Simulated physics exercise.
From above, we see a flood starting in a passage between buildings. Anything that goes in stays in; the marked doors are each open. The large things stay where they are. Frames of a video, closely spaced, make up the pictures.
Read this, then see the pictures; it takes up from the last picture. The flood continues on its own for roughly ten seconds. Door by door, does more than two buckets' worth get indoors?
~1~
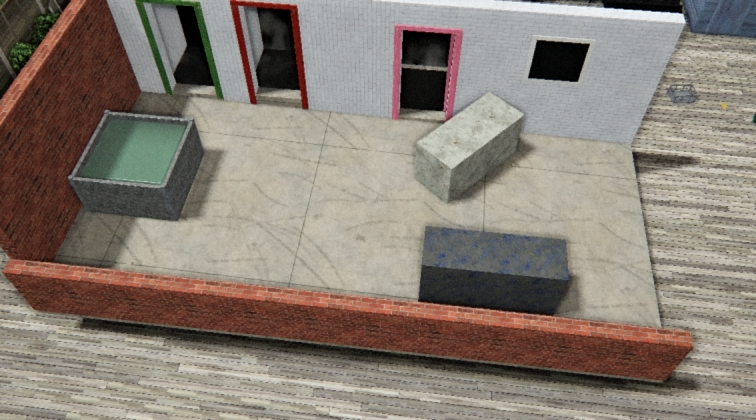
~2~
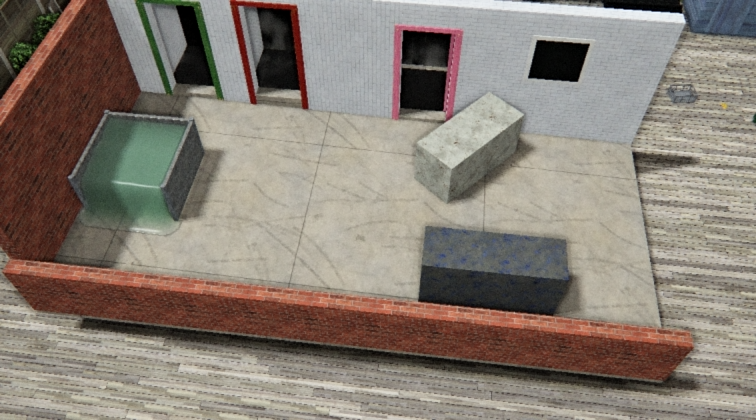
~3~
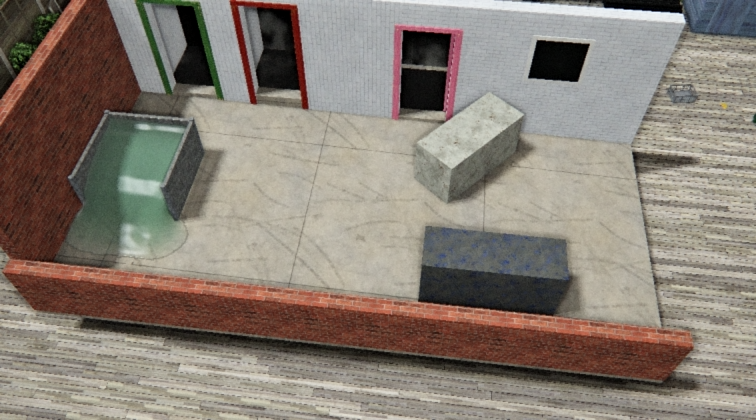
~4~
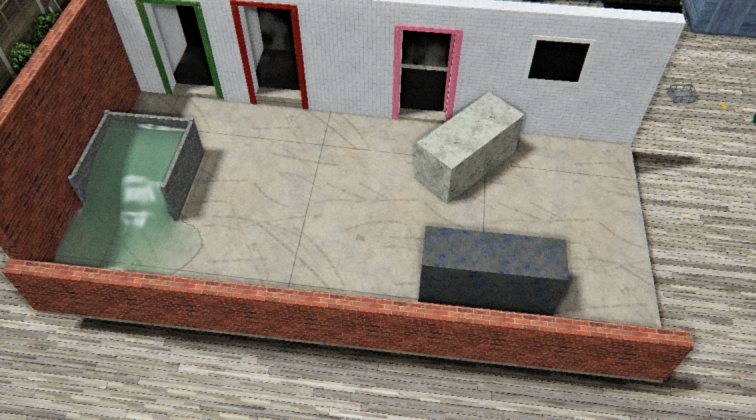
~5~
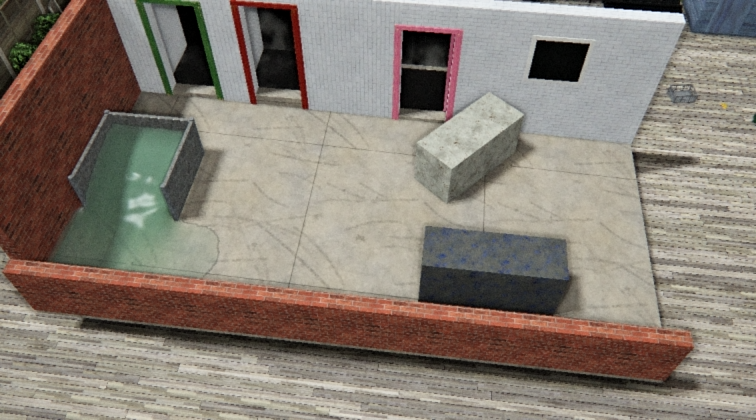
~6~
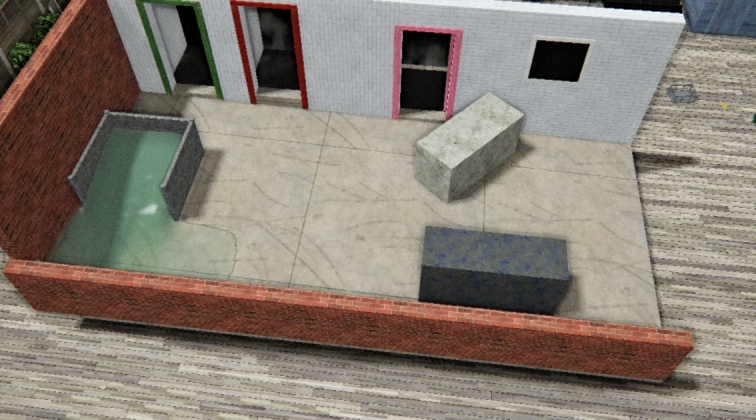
The pink door is not swamped. The green door is not swamped. The red door is not swamped.
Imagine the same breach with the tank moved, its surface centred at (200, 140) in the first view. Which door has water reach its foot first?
Answer: The green one.
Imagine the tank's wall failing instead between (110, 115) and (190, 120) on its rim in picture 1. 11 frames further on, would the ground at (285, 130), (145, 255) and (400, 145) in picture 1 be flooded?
Listed order gives sopping; left alone; sopping.
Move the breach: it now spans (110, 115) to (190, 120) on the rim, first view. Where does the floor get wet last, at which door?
Answer: The one in pink.
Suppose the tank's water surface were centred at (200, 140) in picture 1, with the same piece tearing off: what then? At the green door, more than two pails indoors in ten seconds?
Then: The green one passes that mark.
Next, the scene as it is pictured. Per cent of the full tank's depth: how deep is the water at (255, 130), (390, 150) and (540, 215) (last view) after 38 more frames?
About 2, 2 and 4 percent, in that order.
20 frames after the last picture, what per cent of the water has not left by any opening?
Roughly 100 out of every hundred parts.
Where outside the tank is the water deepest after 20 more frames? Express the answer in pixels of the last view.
Somewhere around (407, 295).
A moment on, water covers 15 % of the floor; the pink door not reached, the green door not reached, the red door not reached.
Next, water covers 25 % of the floor; the pink door not reached, the green door not reached, the red door not reached.
Then, water covers 55 % of the floor; the pink door not reached, the green door wet at the sill, nothing in, the red door not reached.
Later, water covers 65 % of the floor; the pink door wet at the sill, nothing in, the green door wet at the sill, nothing in, the red door wet at the sill, nothing in.
In the end, water covers 65 % of the floor; the pink door wet at the sill, nothing in, the green door wet at the sill, nothing in, the red door wet at the sill, nothing in.
